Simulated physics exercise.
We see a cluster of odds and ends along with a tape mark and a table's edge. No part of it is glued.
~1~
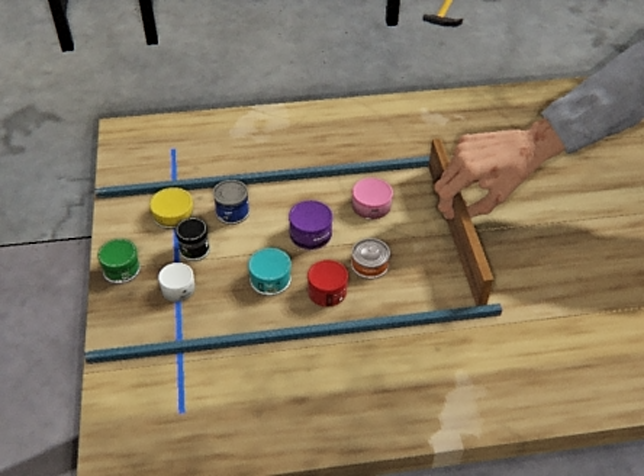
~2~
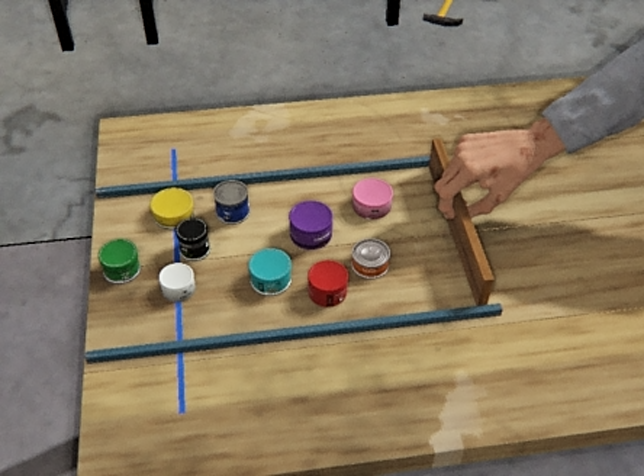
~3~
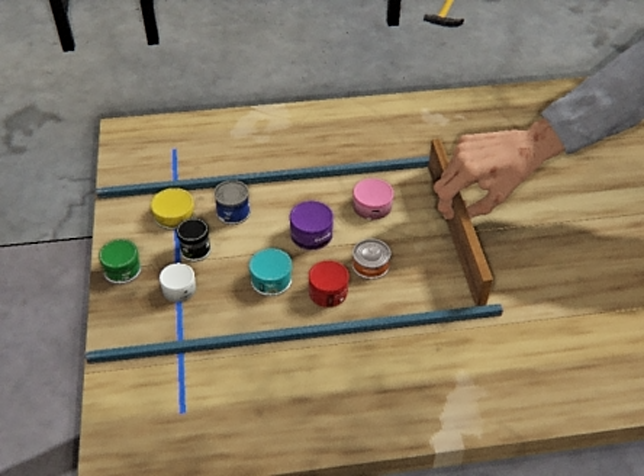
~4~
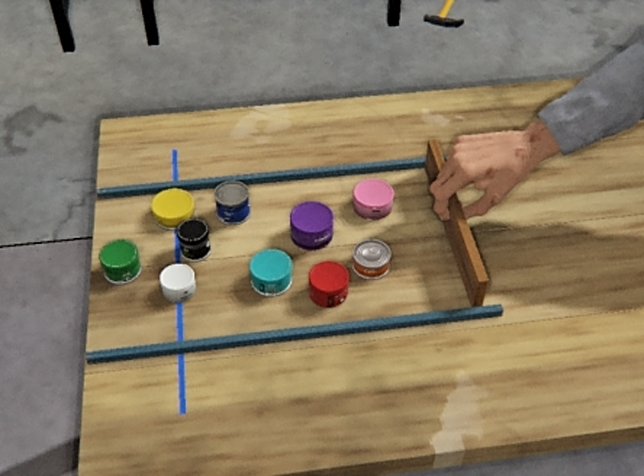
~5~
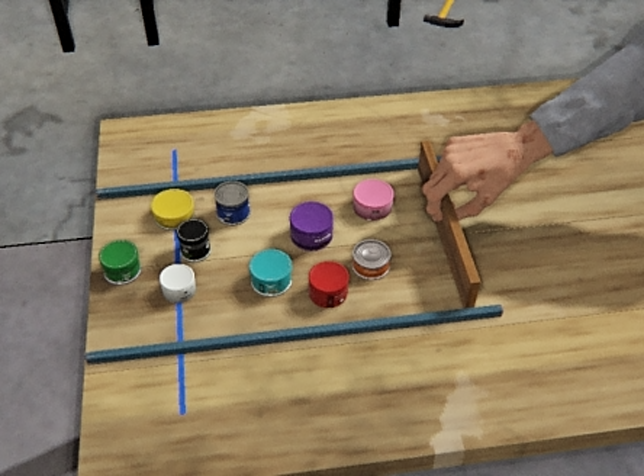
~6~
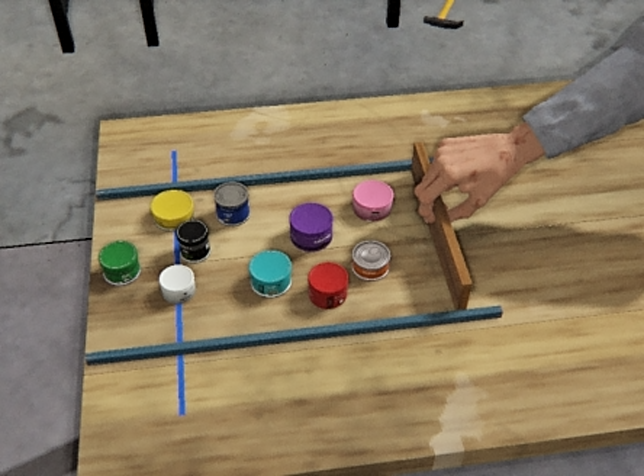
A wooden board, held by a hand at the right, stayed nearly still at first, then slid slightly left between two dark rails toward a group of colourful pots that hardly moved.
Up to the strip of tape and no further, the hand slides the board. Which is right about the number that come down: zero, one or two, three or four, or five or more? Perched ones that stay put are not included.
Drops: A single one or a pair.
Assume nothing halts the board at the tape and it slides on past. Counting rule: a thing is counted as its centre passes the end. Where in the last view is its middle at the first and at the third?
For the first, roughly (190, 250); for the next, roughly (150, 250).
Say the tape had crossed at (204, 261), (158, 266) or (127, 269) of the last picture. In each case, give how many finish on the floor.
Tallies in the order asked: 0, 2, 6.
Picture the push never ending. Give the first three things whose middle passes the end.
First the yellow pot, next the white tub, then the black tin.
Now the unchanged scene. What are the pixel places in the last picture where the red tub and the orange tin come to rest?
The red tub ends up near (158, 313), and the orange tin near (158, 284).
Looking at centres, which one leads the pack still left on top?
The foremost one is the green tin.
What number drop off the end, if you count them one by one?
The count is 2.
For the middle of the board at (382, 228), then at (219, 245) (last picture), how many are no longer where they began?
Tally at point one: 2; at point two: 9.
Soon after, none off yet; green tin at rest near (120, 263); yellow pot at rest near (173, 211); white tub at rest near (178, 285).
Then, none off yet; green tin at rest near (120, 263); yellow pot moving near (163, 211); white tub moving near (170, 285).
By the end, the number that fall off is one or two; fallen, white tub and yellow pot.
